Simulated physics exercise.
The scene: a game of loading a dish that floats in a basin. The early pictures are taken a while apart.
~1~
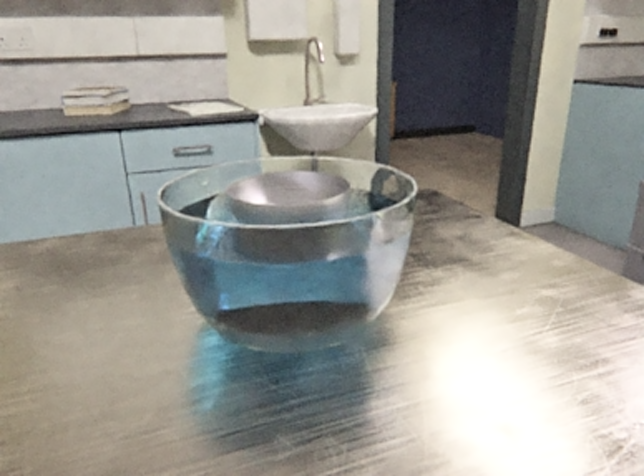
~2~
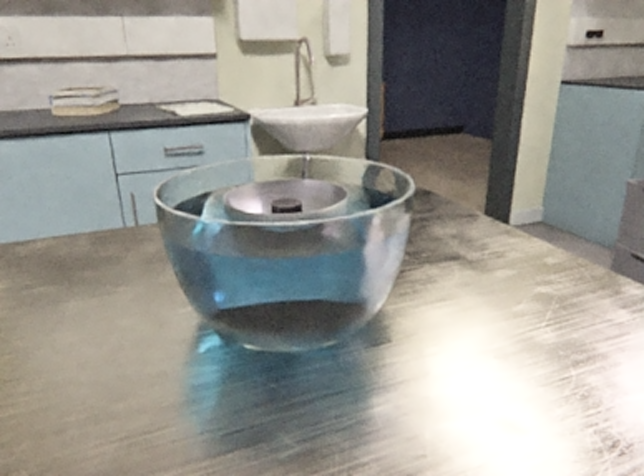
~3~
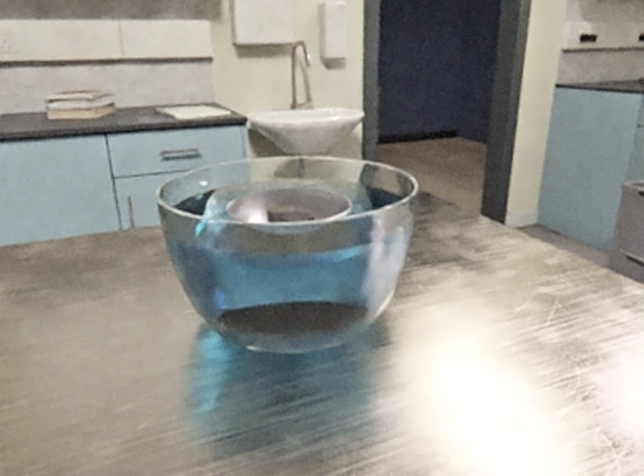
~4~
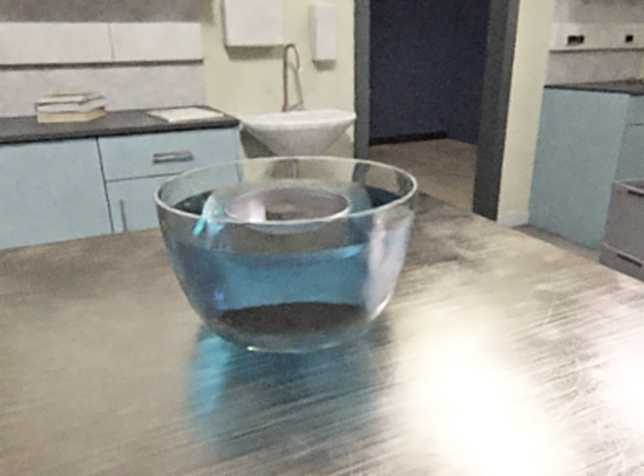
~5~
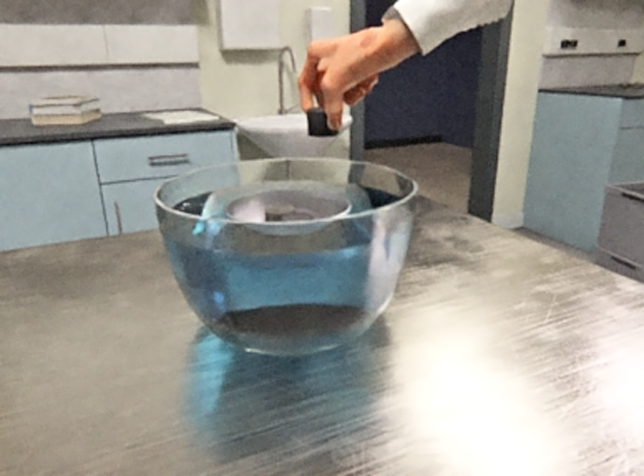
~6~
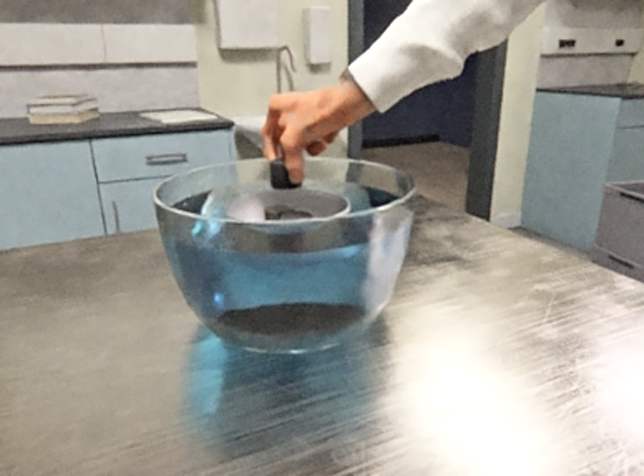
In this clip, a shallow dish floating in a glass bowl of blue liquid sits progressively lower, with a small dark object visible inside; then a white-sleeved hand holding another dark object moves left and down over the dish.
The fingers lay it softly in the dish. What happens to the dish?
With one more the dish goes under.
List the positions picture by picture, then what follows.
Dish (289, 187) empty; most of its side above the surface, in the first picture.
Dish (286, 196) with one aboard; about half of its side above the surface, in the second picture.
Dish (290, 206) with two aboard; about a fifth of its side above the surface, in the third picture.
Dish (288, 205) with two aboard; about a fifth of its side above the surface, in the fourth picture.
Dish (288, 207) with two aboard; about a fifth of its side above the surface; the next iron weight in the hand at (323, 122), in the fifth picture.
Dish (287, 206) with two aboard; about a fifth of its side above the surface; the next iron weight in the hand at (286, 174), in the sixth picture.
Shortly, the iron weight is in and the dish dips.
Then, water pours in over its edge.
At the finish, the dish lies on the bottom with its load.
